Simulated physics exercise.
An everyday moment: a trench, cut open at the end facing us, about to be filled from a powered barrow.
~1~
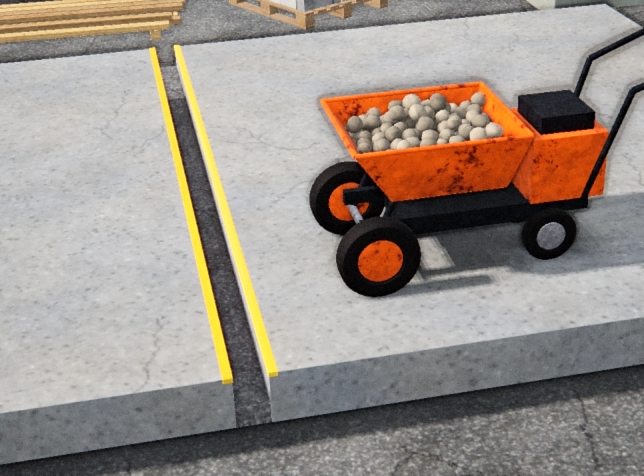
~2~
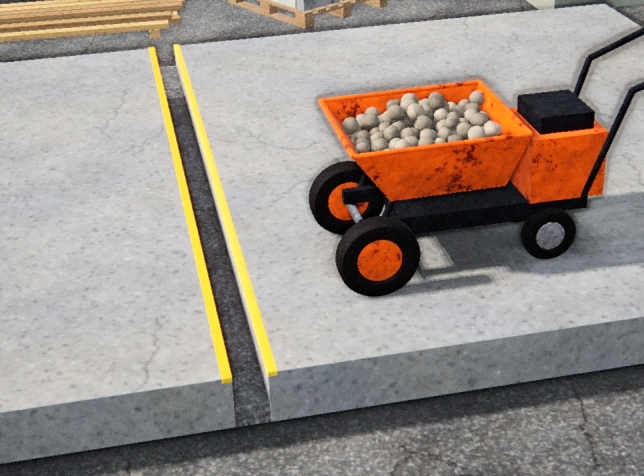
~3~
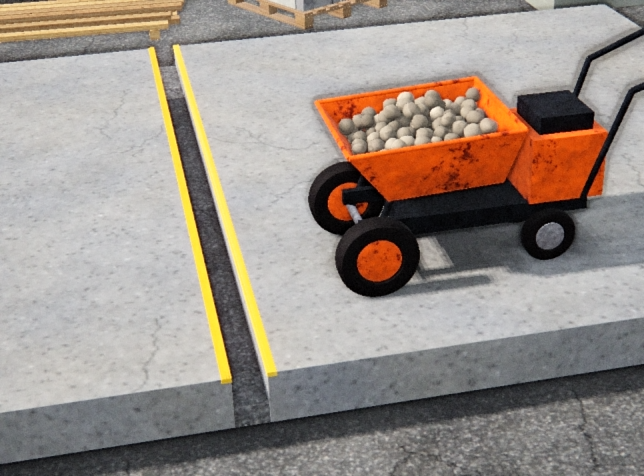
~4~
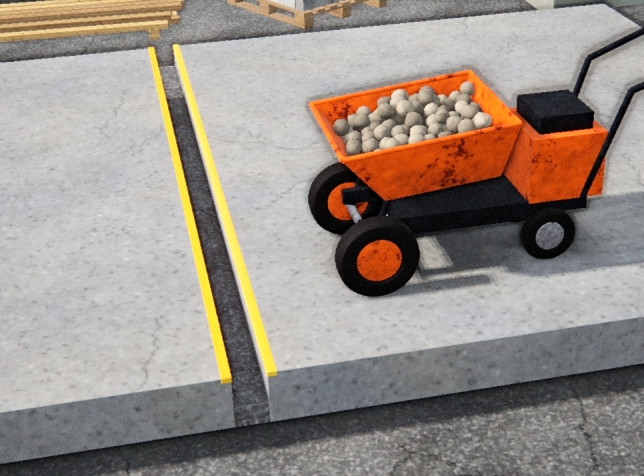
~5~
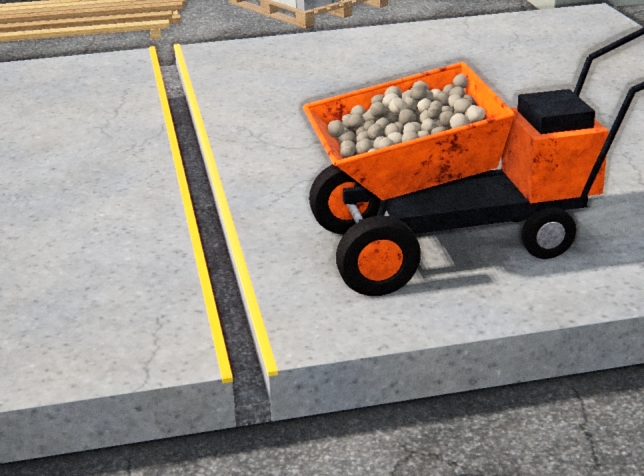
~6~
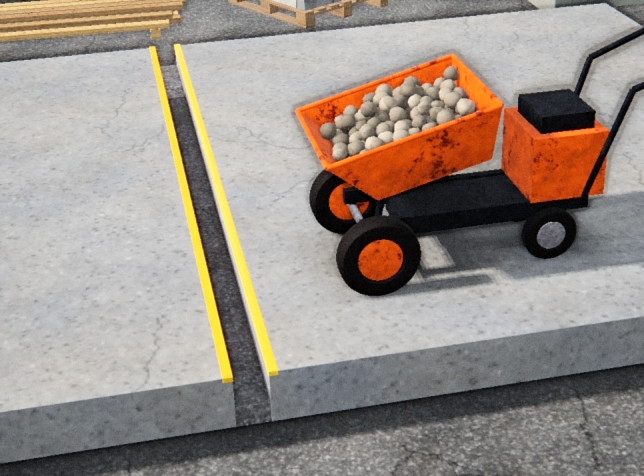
The orange skip of a powered barrow tilts slightly left with its load of pebbles.
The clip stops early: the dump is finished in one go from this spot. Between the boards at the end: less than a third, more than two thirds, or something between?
It catches between a third and two thirds.
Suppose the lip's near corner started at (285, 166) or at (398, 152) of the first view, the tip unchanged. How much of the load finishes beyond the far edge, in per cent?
About 90 and 10 per cent.
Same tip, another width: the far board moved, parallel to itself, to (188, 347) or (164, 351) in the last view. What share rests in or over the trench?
Near 80 % and 90 %.
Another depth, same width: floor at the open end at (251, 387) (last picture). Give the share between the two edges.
Roughly 40 in a hundred.
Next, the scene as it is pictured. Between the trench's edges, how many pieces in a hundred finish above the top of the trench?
Some 40 per cent.
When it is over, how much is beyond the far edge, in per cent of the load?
Some 35 per cent.
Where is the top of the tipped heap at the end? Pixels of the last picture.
Around (233, 255).
Shortly afterwards, skip tipped well over; the whole lot in the skip.
Next, skip tipped steeply; the bulk in the skip; a little in or heaped over the trench; only a few beyond it; a little falling.
Some moments later, skip tipped right over; near a quarter in the skip; only a few short of the trench; near a third in or heaped over the trench; near a quarter beyond it; only a few falling.
In the end, skip tipped right over; near a quarter short of the trench; near half in or heaped over the trench; near a third beyond it.
